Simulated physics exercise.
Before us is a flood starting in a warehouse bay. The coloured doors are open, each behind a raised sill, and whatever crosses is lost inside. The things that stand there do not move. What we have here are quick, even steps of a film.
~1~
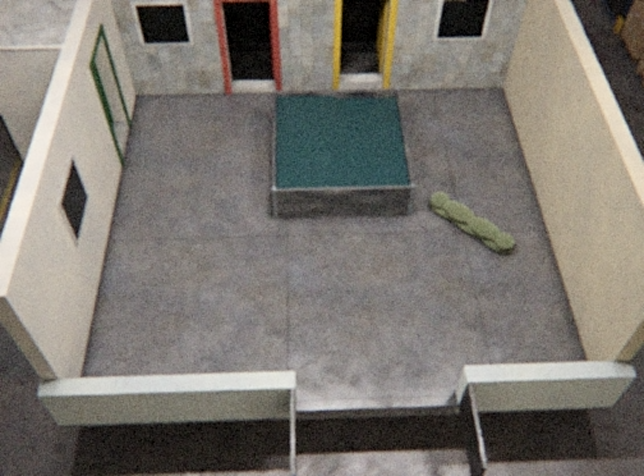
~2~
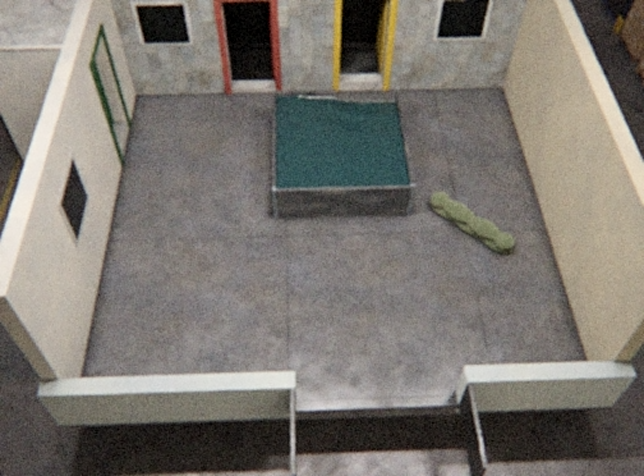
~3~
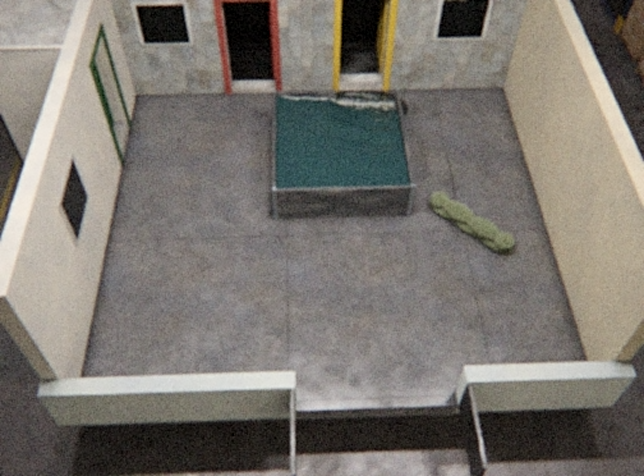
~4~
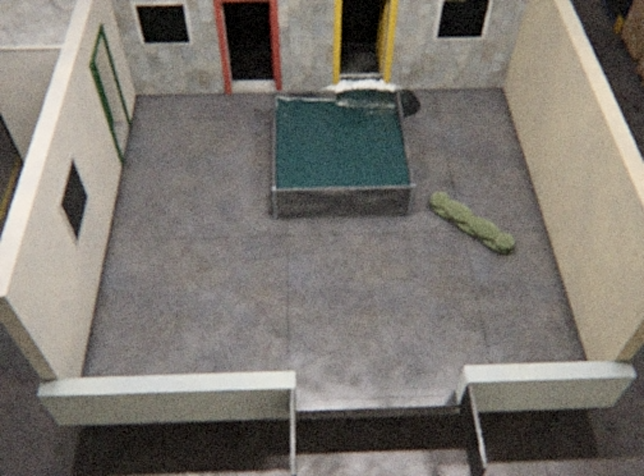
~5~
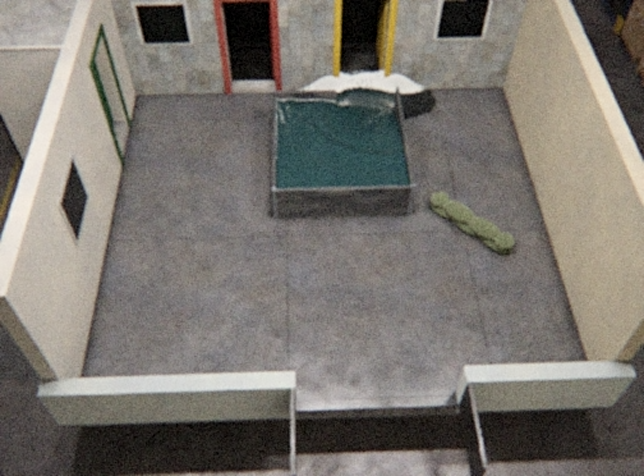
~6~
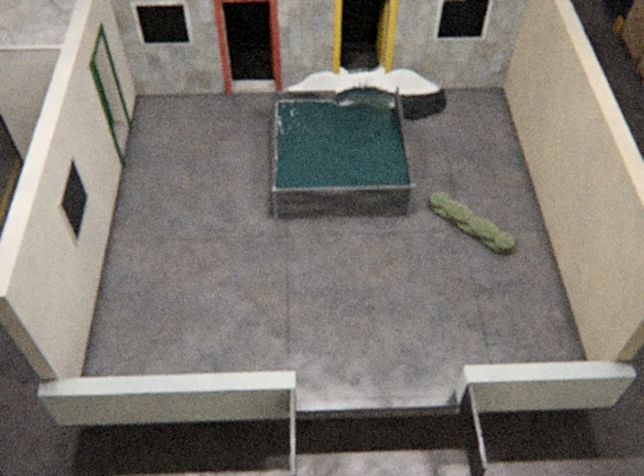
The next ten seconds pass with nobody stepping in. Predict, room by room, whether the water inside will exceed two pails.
Red door: Does not exceed two pails. Green door: Does not exceed two pails. Yellow door: Exceeds two pails.
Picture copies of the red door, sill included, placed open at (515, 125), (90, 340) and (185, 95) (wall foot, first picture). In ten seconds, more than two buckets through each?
Outcome by door - past the limit, within the limit, within the limit.
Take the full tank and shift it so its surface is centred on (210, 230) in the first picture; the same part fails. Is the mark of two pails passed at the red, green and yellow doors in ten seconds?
Lab note - red door crosses the line; green door never reaches it; yellow door never reaches it.
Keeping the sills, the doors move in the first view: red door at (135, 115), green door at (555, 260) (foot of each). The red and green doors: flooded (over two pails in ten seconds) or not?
I reckon the red door admits more while the green door admits less.
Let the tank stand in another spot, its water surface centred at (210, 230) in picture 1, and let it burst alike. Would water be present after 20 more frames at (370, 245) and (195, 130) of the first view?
Taking both places in turn, they end up unaffected and inundated.
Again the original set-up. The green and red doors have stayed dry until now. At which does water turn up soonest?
The red-painted one.
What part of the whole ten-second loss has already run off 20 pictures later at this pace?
My estimate is roughly 80 percent.
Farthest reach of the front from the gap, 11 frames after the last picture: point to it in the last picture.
Roughly (135, 100).
A moment on, water covers 10 % of the floor; the red door wet at the sill, nothing in, the green door not reached, the yellow door far over two buckets in.
Next, water covers 20 % of the floor; the red door wet at the sill, nothing in, the green door not reached, the yellow door far over two buckets in.
Then, water covers 35 % of the floor; the red door wet at the sill, nothing in, the green door wet at the sill, nothing in, the yellow door far over two buckets in.
Later, water covers 60 % of the floor; the red door wet at the sill, nothing in, the green door wet at the sill, nothing in, the yellow door far over two buckets in.
In the end, water covers 90 % of the floor; the red door wet at the sill, nothing in, the green door wet at the sill, nothing in, the yellow door far over two buckets in.
